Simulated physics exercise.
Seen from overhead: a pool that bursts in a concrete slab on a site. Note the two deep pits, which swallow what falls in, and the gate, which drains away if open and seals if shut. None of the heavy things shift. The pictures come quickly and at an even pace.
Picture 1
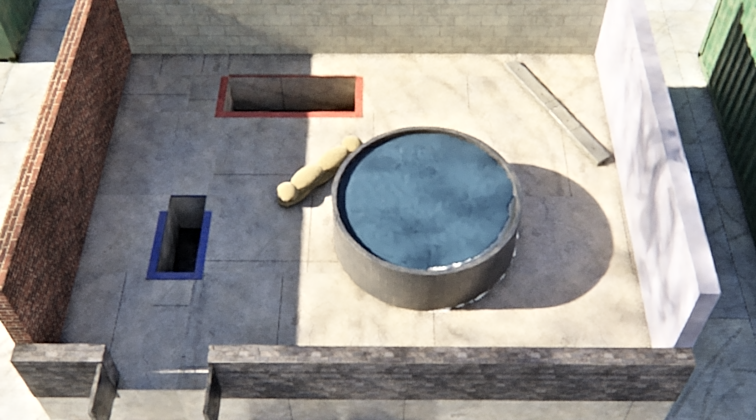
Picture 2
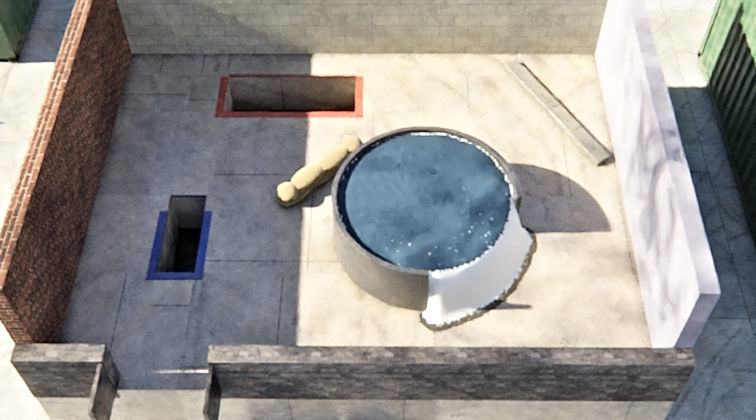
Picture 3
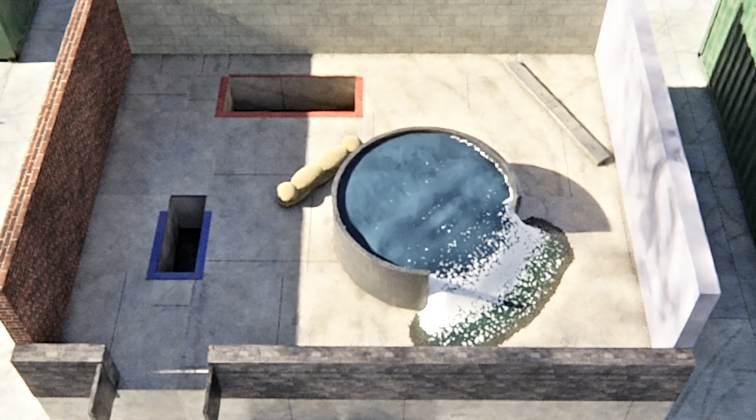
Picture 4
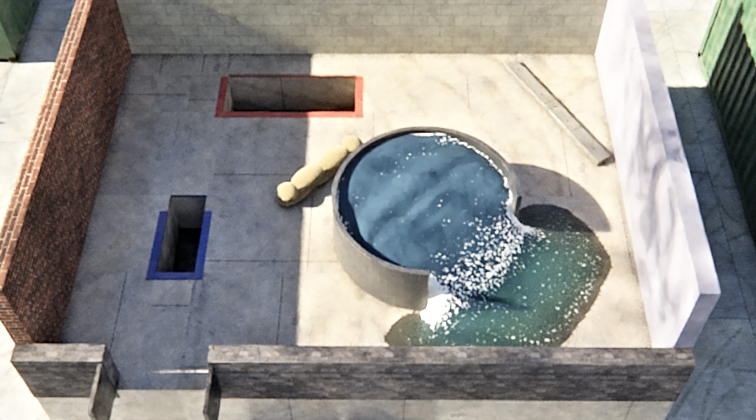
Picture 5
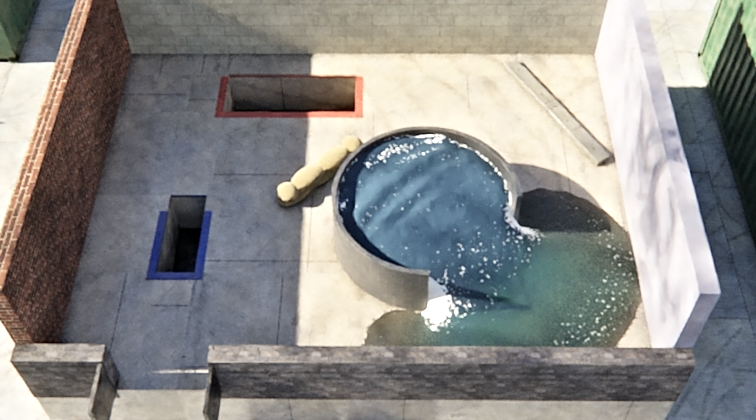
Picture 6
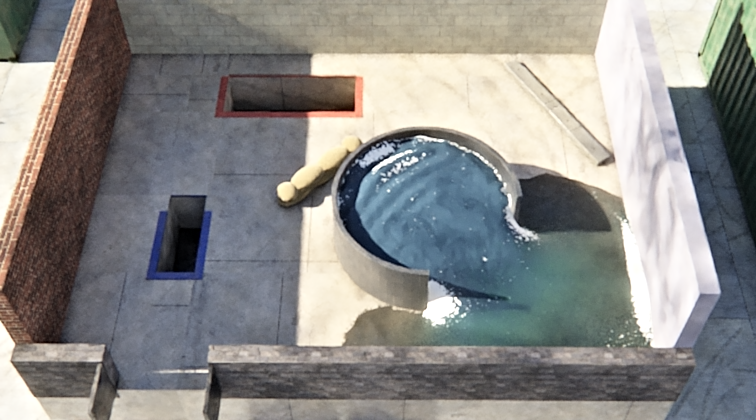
Water bursts from the lower right side of a round grey pool on a walled concrete slab, seen from overhead by a still camera. Left of the pool are a red-edged pit, a blue-edged pit and a lumpy tan barrier, with a brick wall at far left and a grey plank at upper right. White foam pours out first, then greenish water fans across the floor to the pale right wall.
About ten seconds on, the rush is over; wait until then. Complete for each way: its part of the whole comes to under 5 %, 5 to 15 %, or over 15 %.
The gate's part comes to under 5 %; the red pit's part comes to over 15 %; the blue pit's part comes to 5 to 15 %.
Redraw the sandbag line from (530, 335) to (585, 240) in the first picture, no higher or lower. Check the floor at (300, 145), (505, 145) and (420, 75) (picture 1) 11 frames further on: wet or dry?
Taken one by one - unaffected; inundated; unaffected.
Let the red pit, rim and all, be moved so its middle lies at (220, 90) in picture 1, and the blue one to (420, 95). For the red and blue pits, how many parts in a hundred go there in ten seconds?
Estimated shares - red: 8 %; blue: 25 %.
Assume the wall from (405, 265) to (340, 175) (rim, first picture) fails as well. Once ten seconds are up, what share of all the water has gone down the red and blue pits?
Red 12 %, blue 30 %.
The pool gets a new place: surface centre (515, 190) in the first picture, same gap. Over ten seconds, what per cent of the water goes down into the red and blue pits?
After ten seconds: Red pit around 10 percent, blue pit around 20 percent.
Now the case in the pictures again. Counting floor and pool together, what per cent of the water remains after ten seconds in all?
Estimate: Close to 68 %.
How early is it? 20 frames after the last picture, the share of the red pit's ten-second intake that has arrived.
Share at that point: Close to 0 in a hundred.
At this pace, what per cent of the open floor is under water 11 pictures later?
I reckon 30 per cent or so.
A moment on, water covers 20 % of the floor; the gate 0 %, the red pit 0 %, the blue pit 0 %.
Next, water covers 30 % of the floor; the gate 0 %, the red pit 0 %, the blue pit 0 %.
Then, water covers 65 % of the floor; the gate 0 %, the red pit 0 %, the blue pit 0 %.
Later, water covers 80 % of the floor; the gate 1 %, the red pit 7 %, the blue pit 3 %.
In the end, water covers 95 % of the floor; the gate 3 %, the red pit 20 %, the blue pit 9 %.
